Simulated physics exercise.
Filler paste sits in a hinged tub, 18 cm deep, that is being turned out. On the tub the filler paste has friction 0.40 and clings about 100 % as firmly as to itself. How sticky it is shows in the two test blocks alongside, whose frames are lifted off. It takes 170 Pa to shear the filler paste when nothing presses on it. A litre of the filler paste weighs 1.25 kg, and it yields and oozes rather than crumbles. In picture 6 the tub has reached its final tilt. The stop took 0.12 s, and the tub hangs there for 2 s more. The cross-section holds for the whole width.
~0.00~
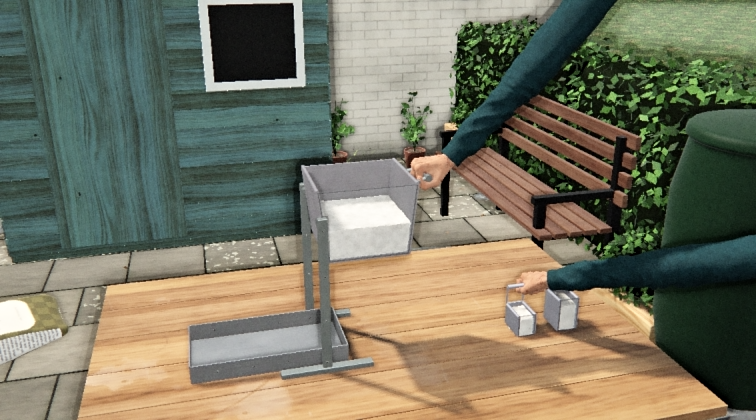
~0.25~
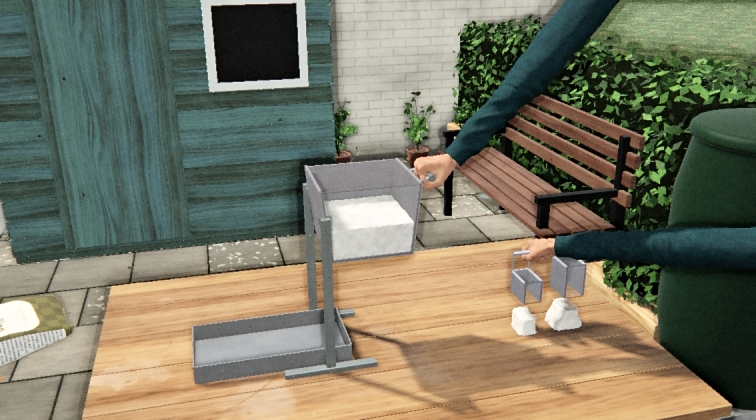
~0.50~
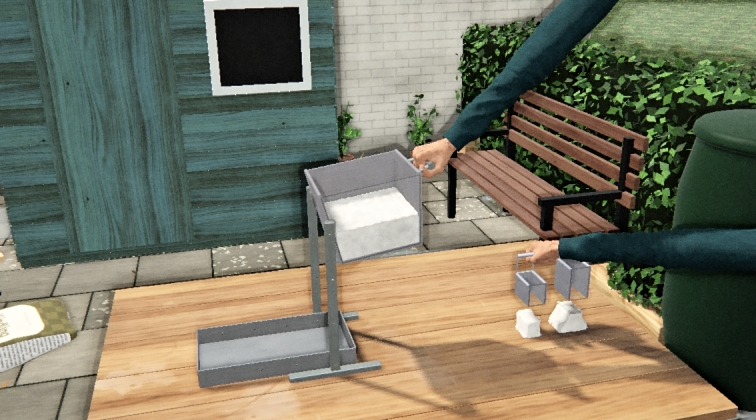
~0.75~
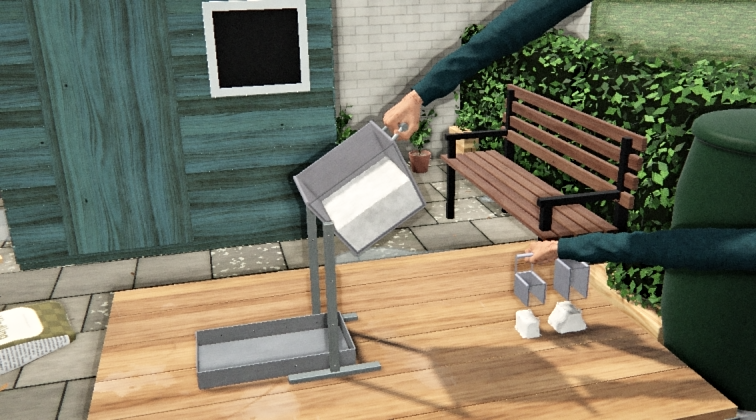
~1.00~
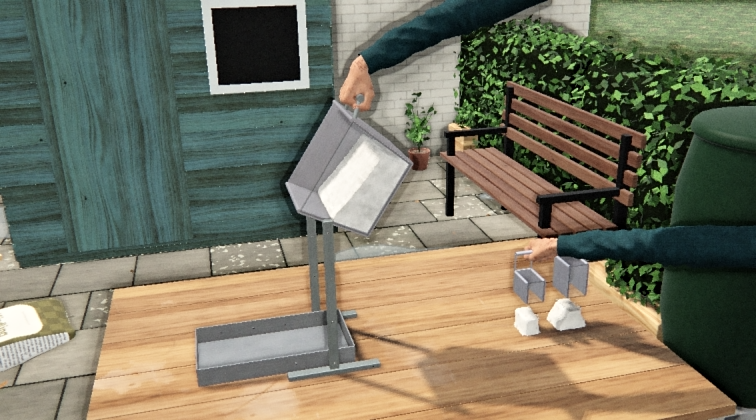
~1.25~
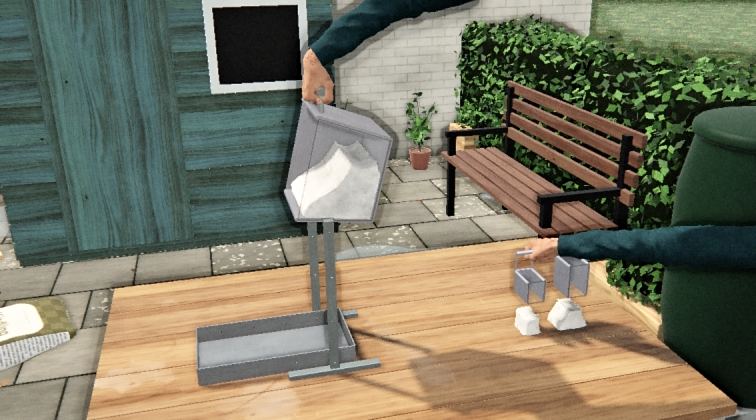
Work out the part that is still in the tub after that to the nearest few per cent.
About 89 %.
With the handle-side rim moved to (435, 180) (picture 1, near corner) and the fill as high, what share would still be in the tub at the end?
It would be near 70 %.
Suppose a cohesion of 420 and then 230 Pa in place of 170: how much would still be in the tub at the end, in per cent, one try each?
In that order: 100 %, 100 %.
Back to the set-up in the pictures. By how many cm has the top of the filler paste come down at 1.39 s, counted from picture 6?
Roughly 2 cm.
After 1.39 s, the tub is at 76 degrees and holds 99 %.
After 1.56 s, the tub is at 76 degrees and holds 94 %.
After 1.73 s, the tub is at 76 degrees and holds 91 %.
After 1.90 s, the tub is at 76 degrees and holds 90 %.
After 3.25 s, at the end, the tub is at 76 degrees and holds 89 %.
